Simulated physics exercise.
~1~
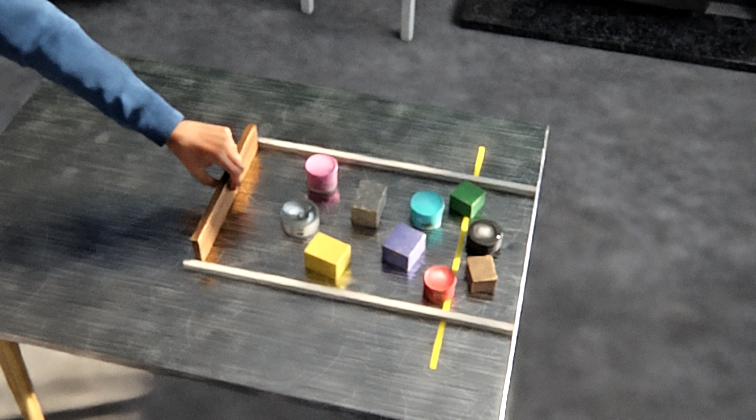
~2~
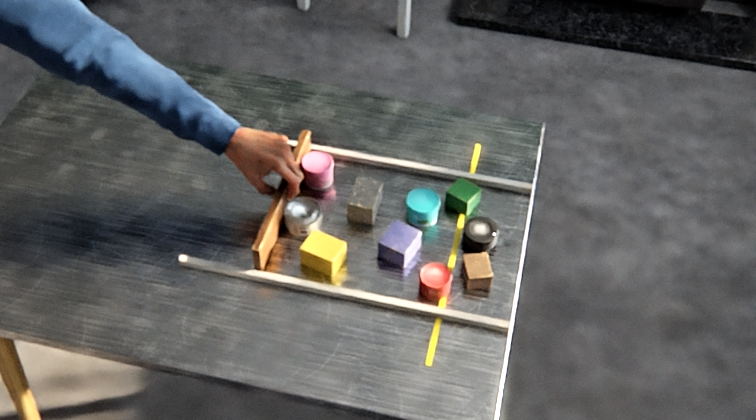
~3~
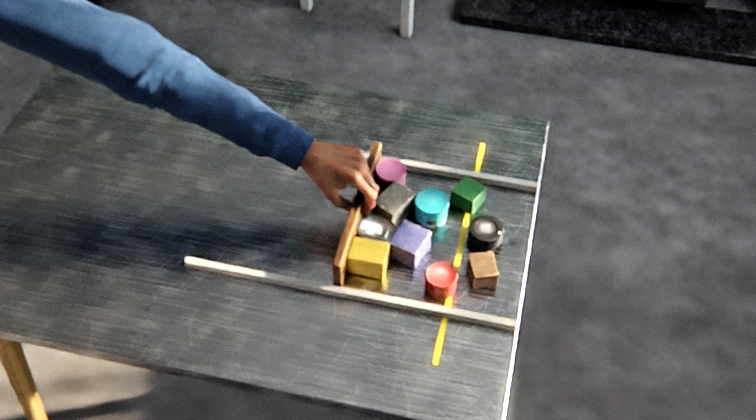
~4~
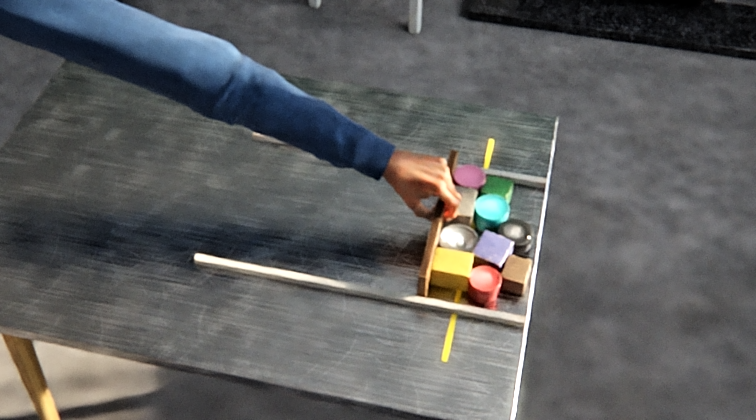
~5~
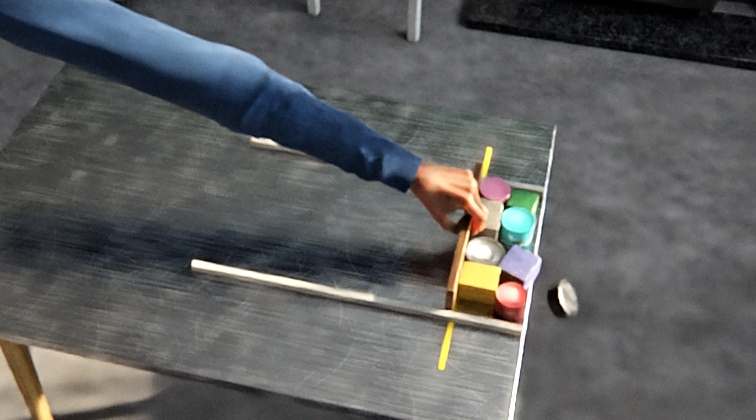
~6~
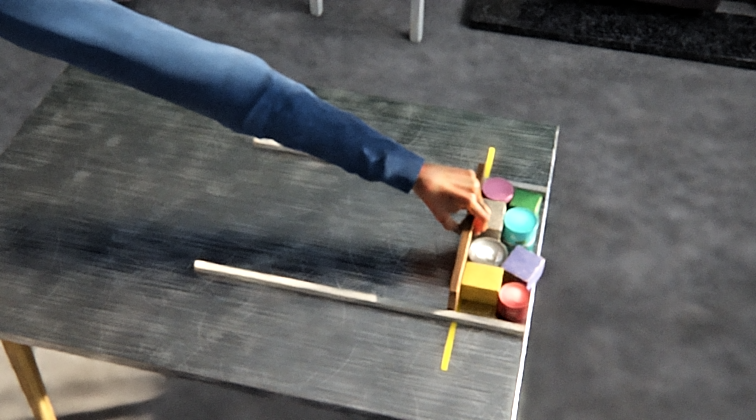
A hand slides an upright wooden board rightward along a channel on a dark table, bunching colourful blocks and small pots toward the edge. The black-lidded pot and brown block go over, and the board stops near the yellow strip with the rest still on the table.
